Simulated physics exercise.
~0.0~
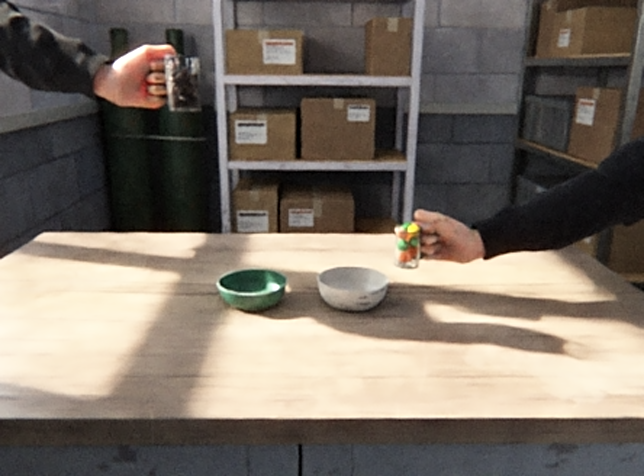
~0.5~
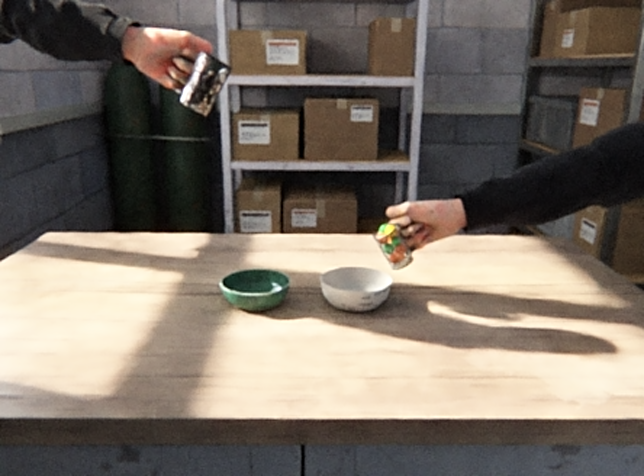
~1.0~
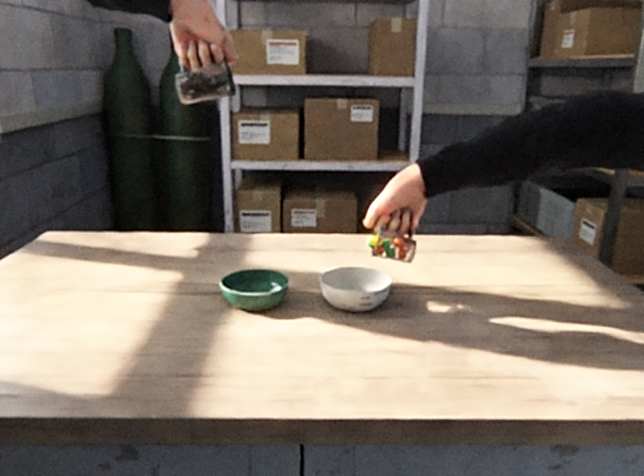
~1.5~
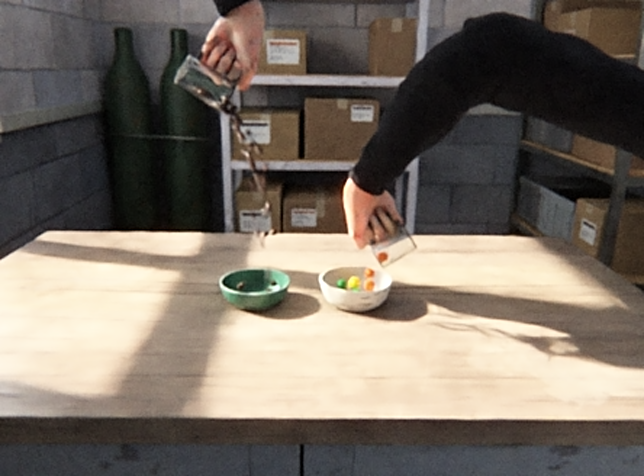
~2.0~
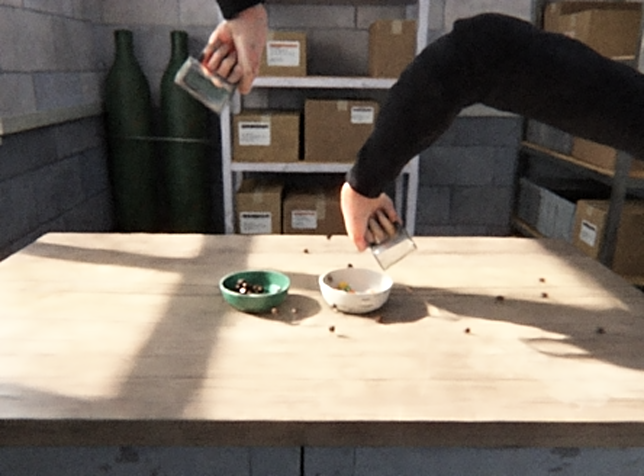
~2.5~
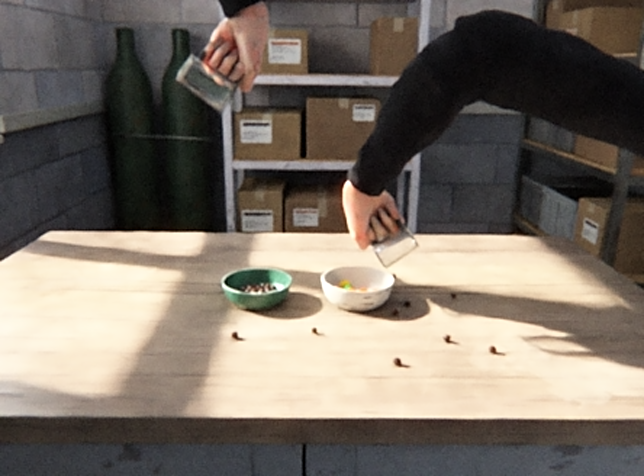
Two hands in dark sleeves hold clear cups above a pale wooden table, seen from the front in a grey block-walled storeroom with boxes on shelves and dark green cylinders behind. The left cup, high up, holds small dark pieces above a green bowl; the right, held lower, holds colourful pieces near a white bowl. Both hands tilt the cups and turn them over. The bright pieces drop into the white bowl while the dark ones fall in a long stream. Many dark pieces land in the green bowl, but others scatter across the table, and both cups end empty and upturned.
